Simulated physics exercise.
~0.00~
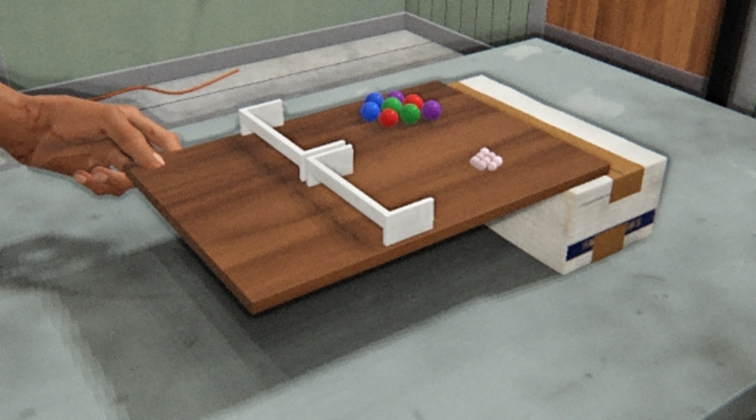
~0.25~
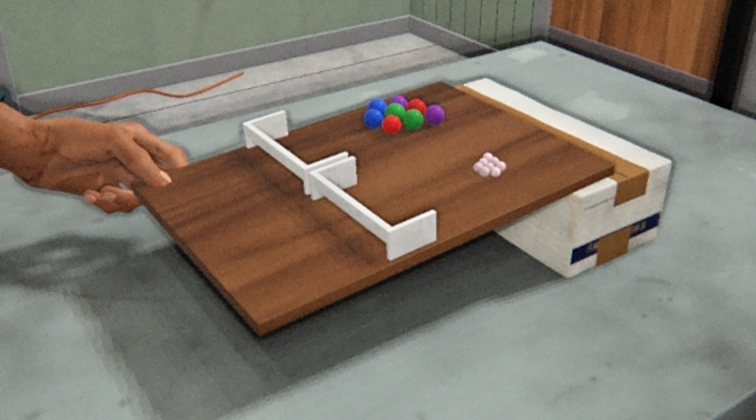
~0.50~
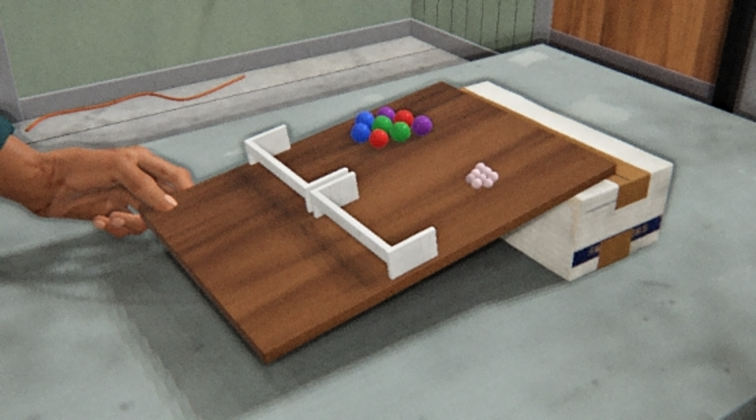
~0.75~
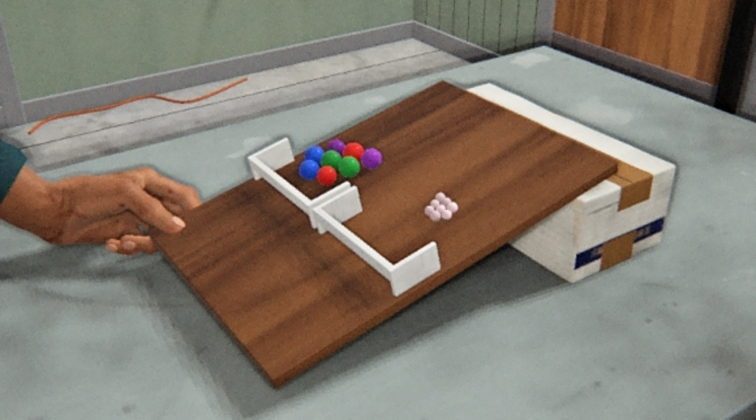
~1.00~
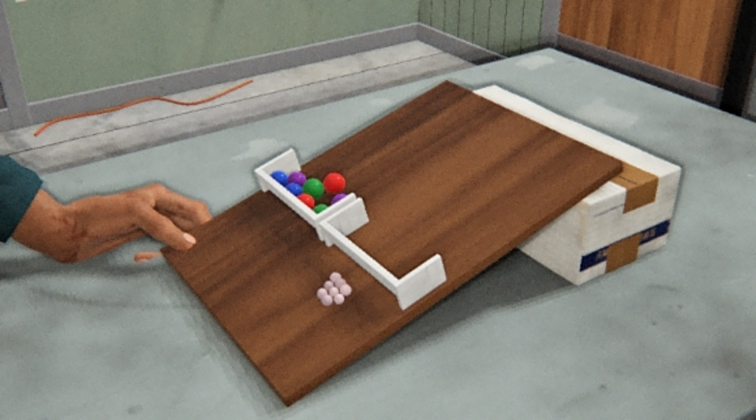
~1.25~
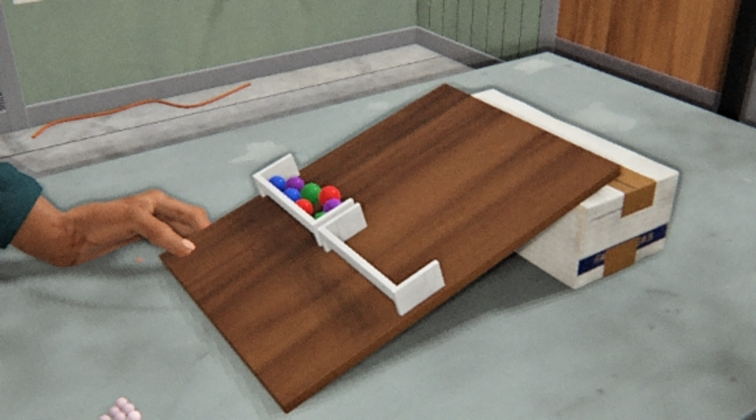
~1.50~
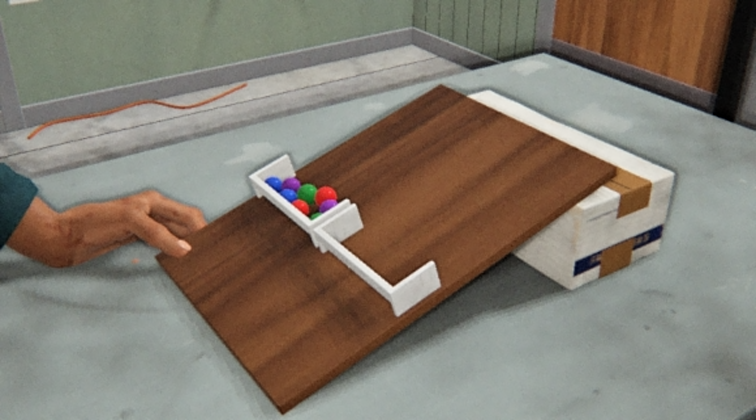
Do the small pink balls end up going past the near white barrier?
Yes, the small pink balls go past the near barrier and off the board, while the colourful balls stay gathered behind the far one.
